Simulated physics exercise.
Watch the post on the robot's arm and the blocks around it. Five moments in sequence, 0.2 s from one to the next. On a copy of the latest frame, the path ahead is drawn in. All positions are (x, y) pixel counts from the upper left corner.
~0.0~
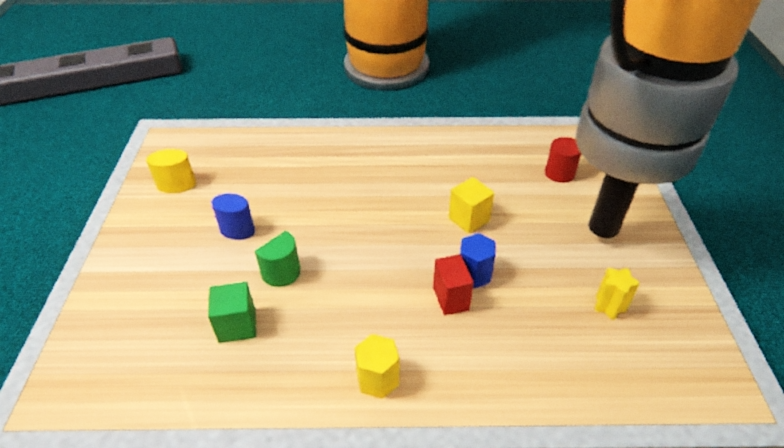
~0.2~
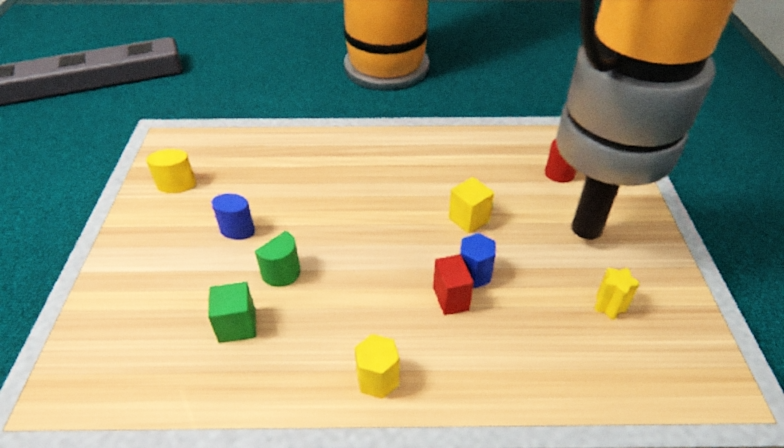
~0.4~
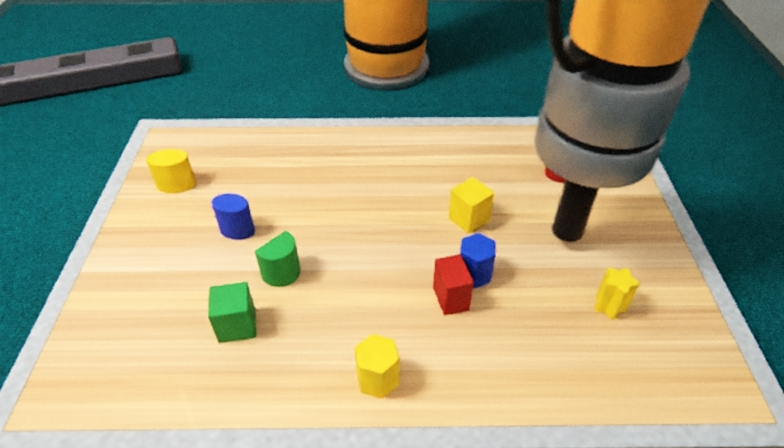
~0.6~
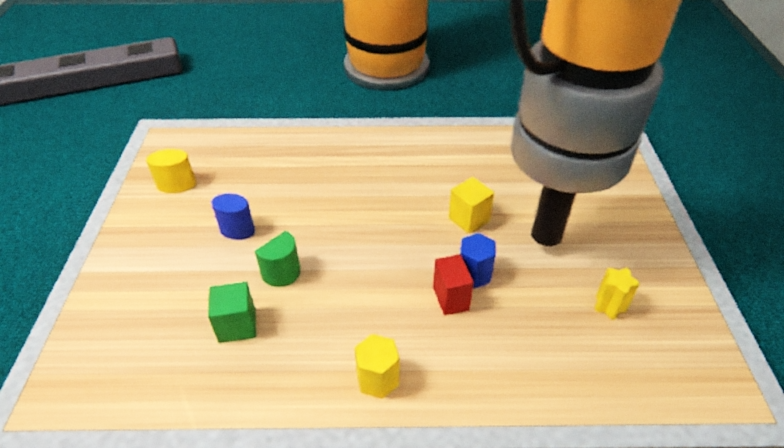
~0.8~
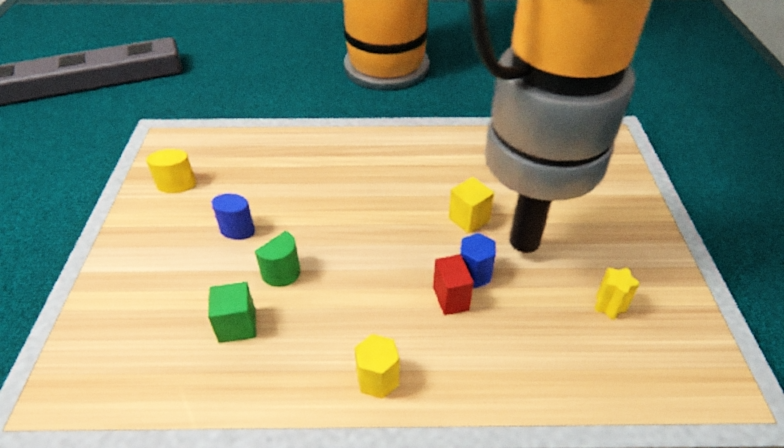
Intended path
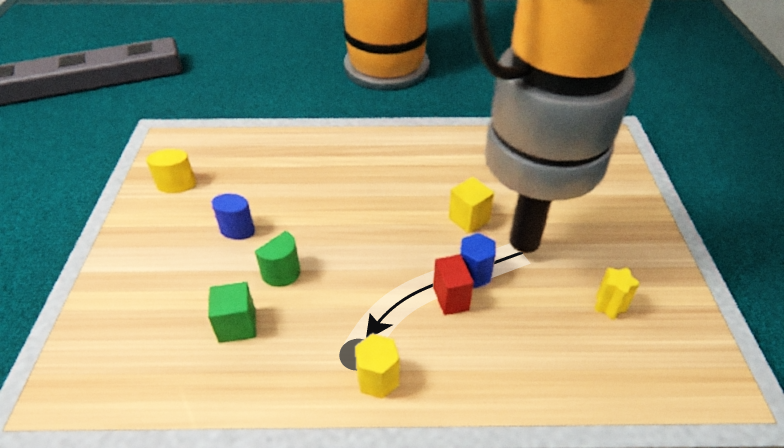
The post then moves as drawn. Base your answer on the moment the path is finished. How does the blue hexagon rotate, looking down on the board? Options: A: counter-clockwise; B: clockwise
B.
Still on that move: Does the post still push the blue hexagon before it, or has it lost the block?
I'd say the blue hexagon has slipped off and sits beside or behind the post.
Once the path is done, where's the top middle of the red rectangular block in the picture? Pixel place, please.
Most likely (422, 296).
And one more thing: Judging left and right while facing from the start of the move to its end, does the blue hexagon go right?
In short: Yes.
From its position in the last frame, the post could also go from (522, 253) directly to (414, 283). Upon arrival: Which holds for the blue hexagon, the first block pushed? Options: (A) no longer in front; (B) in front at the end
Answer: B.
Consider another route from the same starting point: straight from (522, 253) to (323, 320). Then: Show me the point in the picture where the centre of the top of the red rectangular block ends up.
Around pixel (424, 289).
Path on the board, from (522, 253) via (462, 274) and (401, 302), ending at (358, 354).
The first path, step by step. One third of the way, post (462, 264); red rectangular block (431, 281), turned 75° anticlockwise; blue hexagon (433, 256), turned 25° clockwise.
Two thirds of the way, post (401, 291); red rectangular block (423, 294), turned 105° anticlockwise; blue hexagon (365, 274), turned 60° clockwise.
At the end, post (357, 344); yellow hexagon (378, 356); red rectangular block (422, 296), turned 115° anticlockwise; yellow square block in place; blue hexagon (347, 280), turned 85° clockwise.
